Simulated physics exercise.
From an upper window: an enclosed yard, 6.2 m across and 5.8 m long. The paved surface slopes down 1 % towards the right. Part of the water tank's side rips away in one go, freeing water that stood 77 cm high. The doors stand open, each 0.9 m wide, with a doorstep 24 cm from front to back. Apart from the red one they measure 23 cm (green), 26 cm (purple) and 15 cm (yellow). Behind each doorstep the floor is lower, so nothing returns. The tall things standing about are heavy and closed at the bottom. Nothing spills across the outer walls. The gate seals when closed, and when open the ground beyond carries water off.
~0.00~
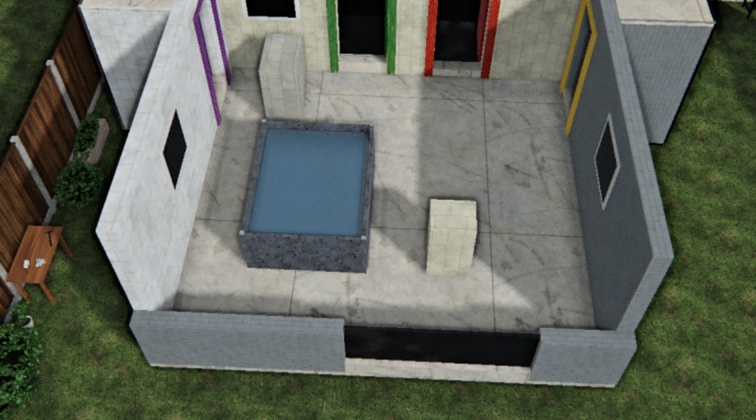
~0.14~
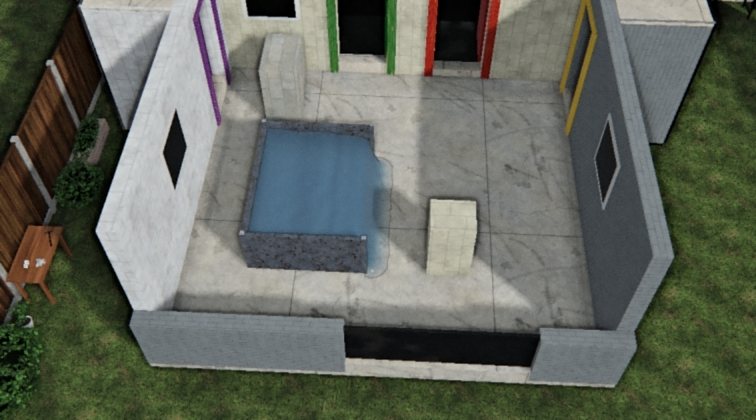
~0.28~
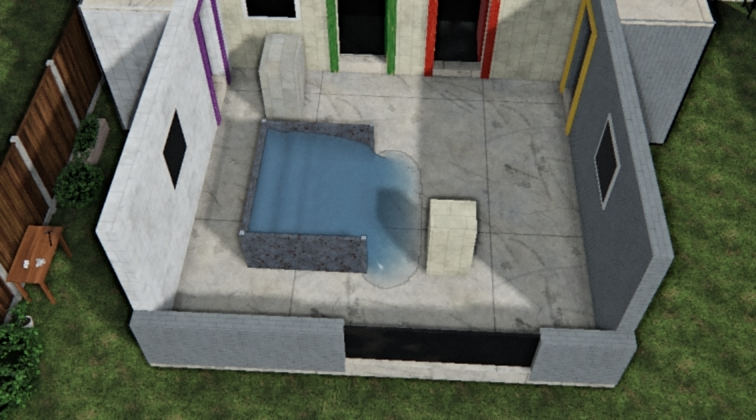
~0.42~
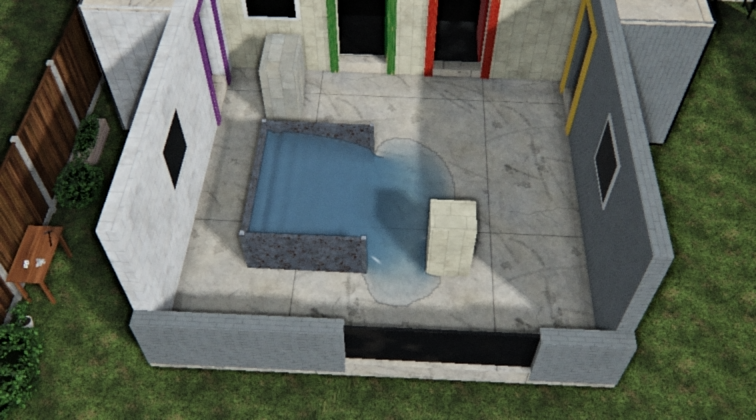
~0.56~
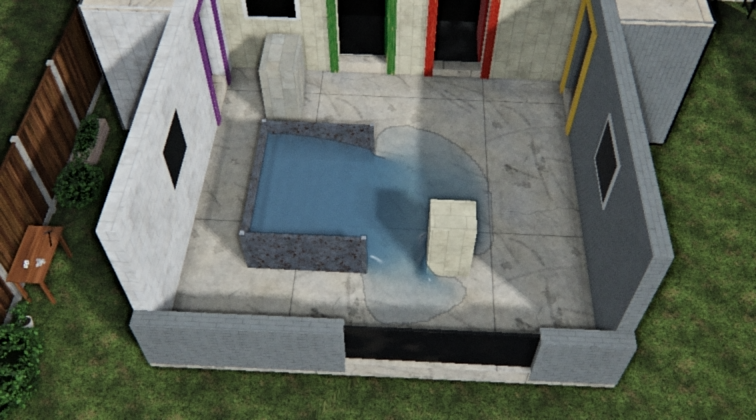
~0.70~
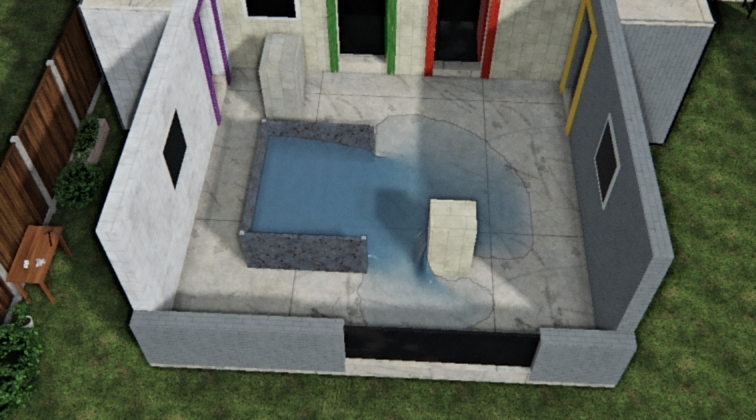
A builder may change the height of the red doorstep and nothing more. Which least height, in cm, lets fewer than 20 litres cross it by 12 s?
At least 10.5 cm or so.
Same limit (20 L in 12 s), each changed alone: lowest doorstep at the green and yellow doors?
Roughly 6.0 cm at green and 23 cm at yellow.
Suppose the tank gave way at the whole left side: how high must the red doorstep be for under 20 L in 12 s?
Some 7.5 cm.
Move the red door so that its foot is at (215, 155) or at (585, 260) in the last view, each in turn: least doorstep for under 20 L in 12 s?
About 8.5 and 26 cm.
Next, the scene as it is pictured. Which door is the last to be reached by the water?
Last comes the purple one.
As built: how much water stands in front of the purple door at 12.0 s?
About 7.0 cm.
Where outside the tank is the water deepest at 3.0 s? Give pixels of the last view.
At about (558, 81).
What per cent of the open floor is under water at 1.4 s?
Some 45 per cent of it.
After 1.4 s water covers 45 % of the floor, deepest (49 cm) near (575, 210); it has not reached the red door.
After 3.0 s water covers 60 % of the floor, deepest (40 cm) near (558, 81); 12 cm at the red door, 0 litres in over its 16 cm doorstep.
After 12.0 s water covers 100 % of the floor, deepest (12 cm) near (380, 338); 9 cm at the red door, 0 litres in over its 16 cm doorstep.
At the red door as built, the water arrived by 1.8 s and peaked near 17 cm at 5.8 s.
With a doorstep of 9 cm, 38 litres would have come in within the 12 s; with 12 cm, 11 litres. So under 20 litres takes about 10.5 cm.
